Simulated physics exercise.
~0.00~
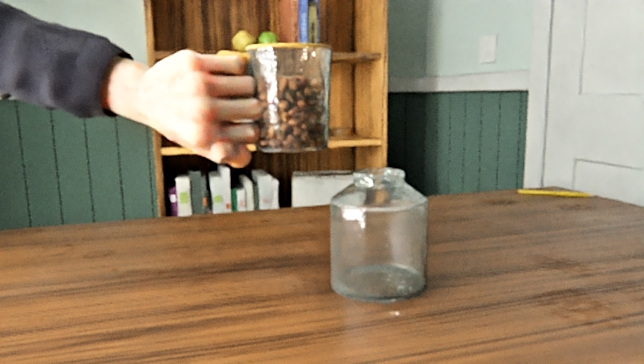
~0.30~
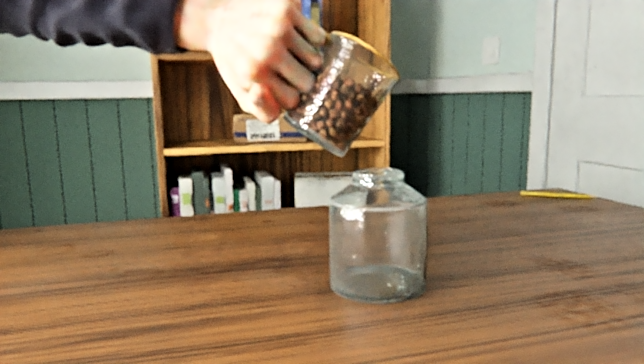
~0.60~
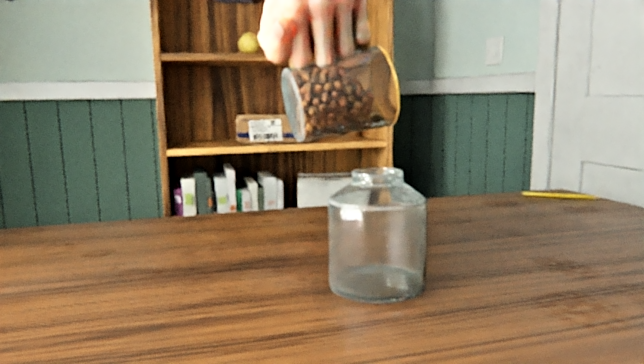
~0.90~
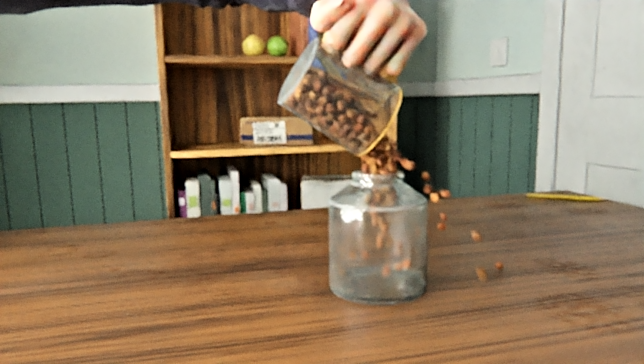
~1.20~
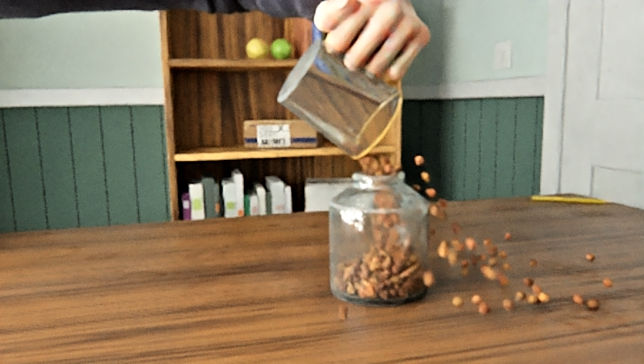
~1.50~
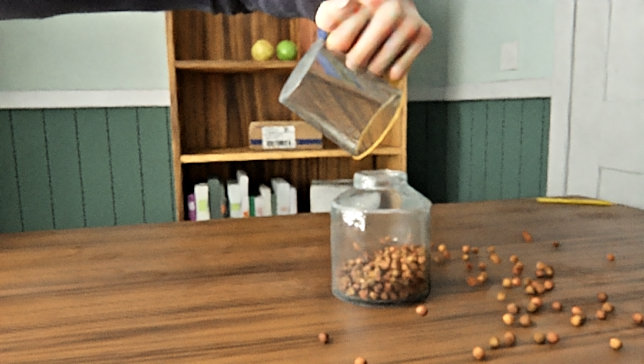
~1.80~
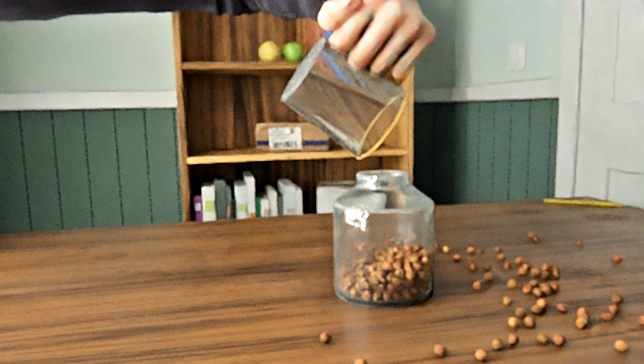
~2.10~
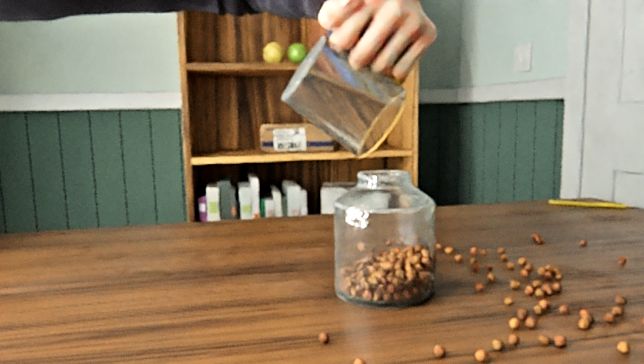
On a wooden table, a hand pours brown balls into a jar, spilling some right.
